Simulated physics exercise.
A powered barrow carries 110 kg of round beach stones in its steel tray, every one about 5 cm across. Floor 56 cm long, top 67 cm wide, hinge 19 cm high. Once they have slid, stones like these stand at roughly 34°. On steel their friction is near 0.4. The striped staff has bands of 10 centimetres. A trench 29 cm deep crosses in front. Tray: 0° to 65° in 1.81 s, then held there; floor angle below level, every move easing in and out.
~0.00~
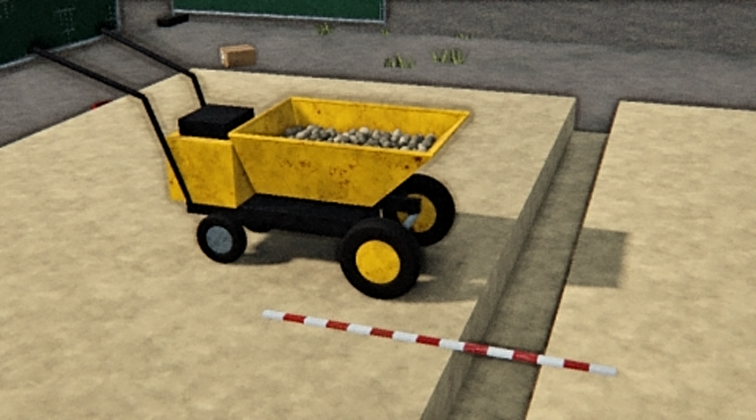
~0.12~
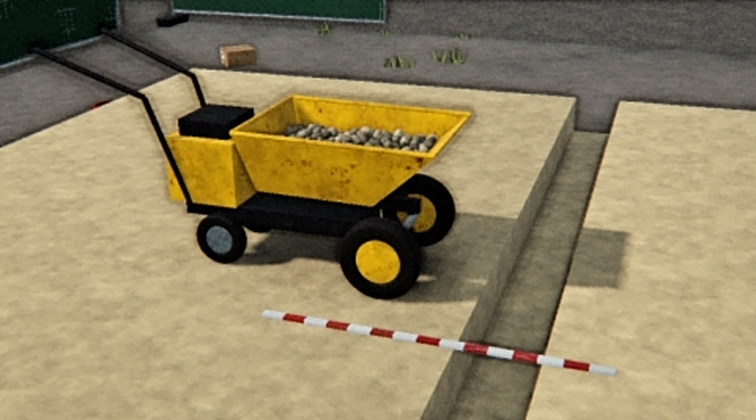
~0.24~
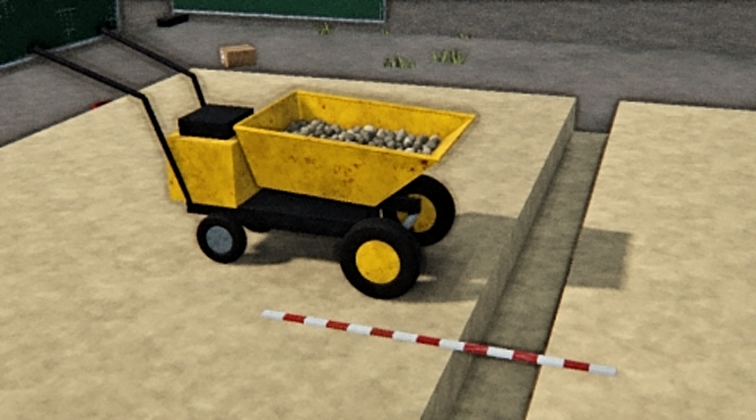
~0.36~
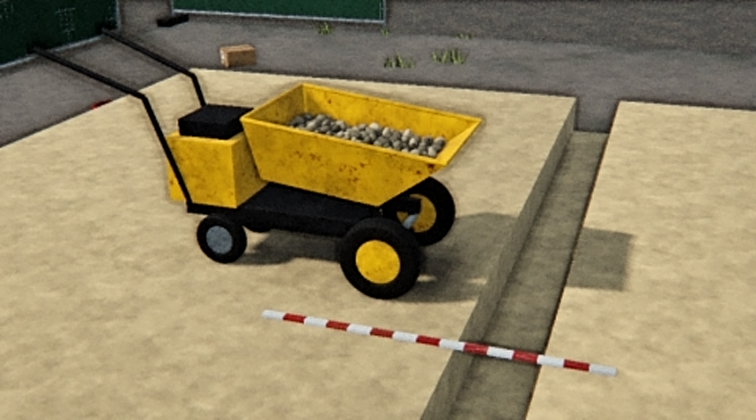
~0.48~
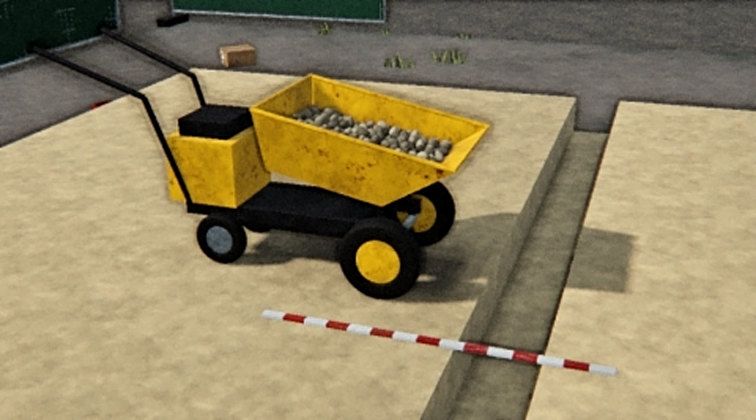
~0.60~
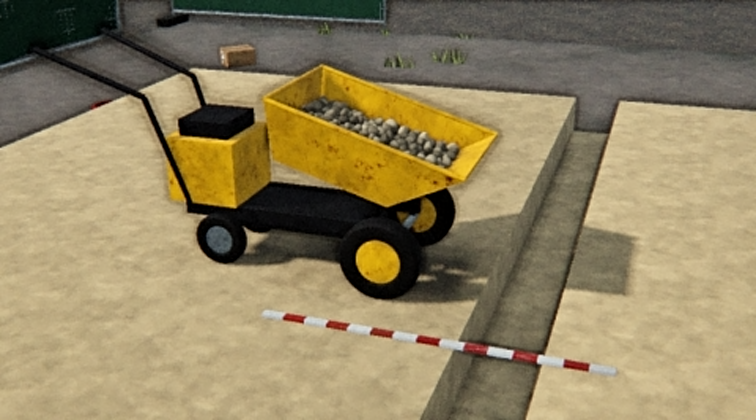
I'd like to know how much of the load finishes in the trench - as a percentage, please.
Somewhere near 56 per cent of it finishes in the trench.
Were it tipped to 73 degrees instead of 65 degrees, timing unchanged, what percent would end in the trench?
In that case around 65 percent.
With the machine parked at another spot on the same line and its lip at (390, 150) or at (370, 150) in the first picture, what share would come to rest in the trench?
It'd be around 100 per cent and after that around 100 per cent.
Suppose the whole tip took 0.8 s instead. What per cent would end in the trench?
With that change, it comes to around 40 per cent.
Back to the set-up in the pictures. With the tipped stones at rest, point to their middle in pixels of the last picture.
Somewhere around (556, 324) in the last picture.
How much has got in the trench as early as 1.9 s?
Close to 35 per cent has got there by then.
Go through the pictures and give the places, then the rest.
In the first frame, the tray is at 0°, its lip at (433, 156); the top of the load is at (353, 138).
In the second frame, the tray is at 1°, its lip at (435, 157); the top of the load is at (349, 136); the stones move at 0.1 m/s on average.
The third frame shows lip at (439, 160), floor tilted 3°, highest stones at (323, 130); the stones move at 0.2 m/s on average.
The fourth frame shows lip at (447, 164), floor tilted 7°, highest stones at (316, 124); the stones move at 0.3 m/s on average.
The fifth frame shows lip at (455, 171), floor tilted 11°, highest stones at (318, 118); the stones move at 0.4 m/s on average.
The sixth frame shows lip at (465, 180), floor tilted 17°, highest stones at (323, 110); the stones move at 0.4 m/s on average.
After 1.4 s the floor is at 55°; 100 % in the tray; the foremost stones are at (518, 225).
After 1.9 s the floor is at 65°; 33 % in the tray, 36 % in the trench, 32 % past the trench; the foremost stones are at (664, 299).
After 2.3 s the floor is at 65°; 7 % in the tray, 48 % in the trench, 45 % past the trench; the foremost stones are at (737, 310).
After 4.2 s the floor is at 65°; 0 % in the tray, 56 % in the trench, 44 % past the trench; the foremost stones are past the picture's edge.
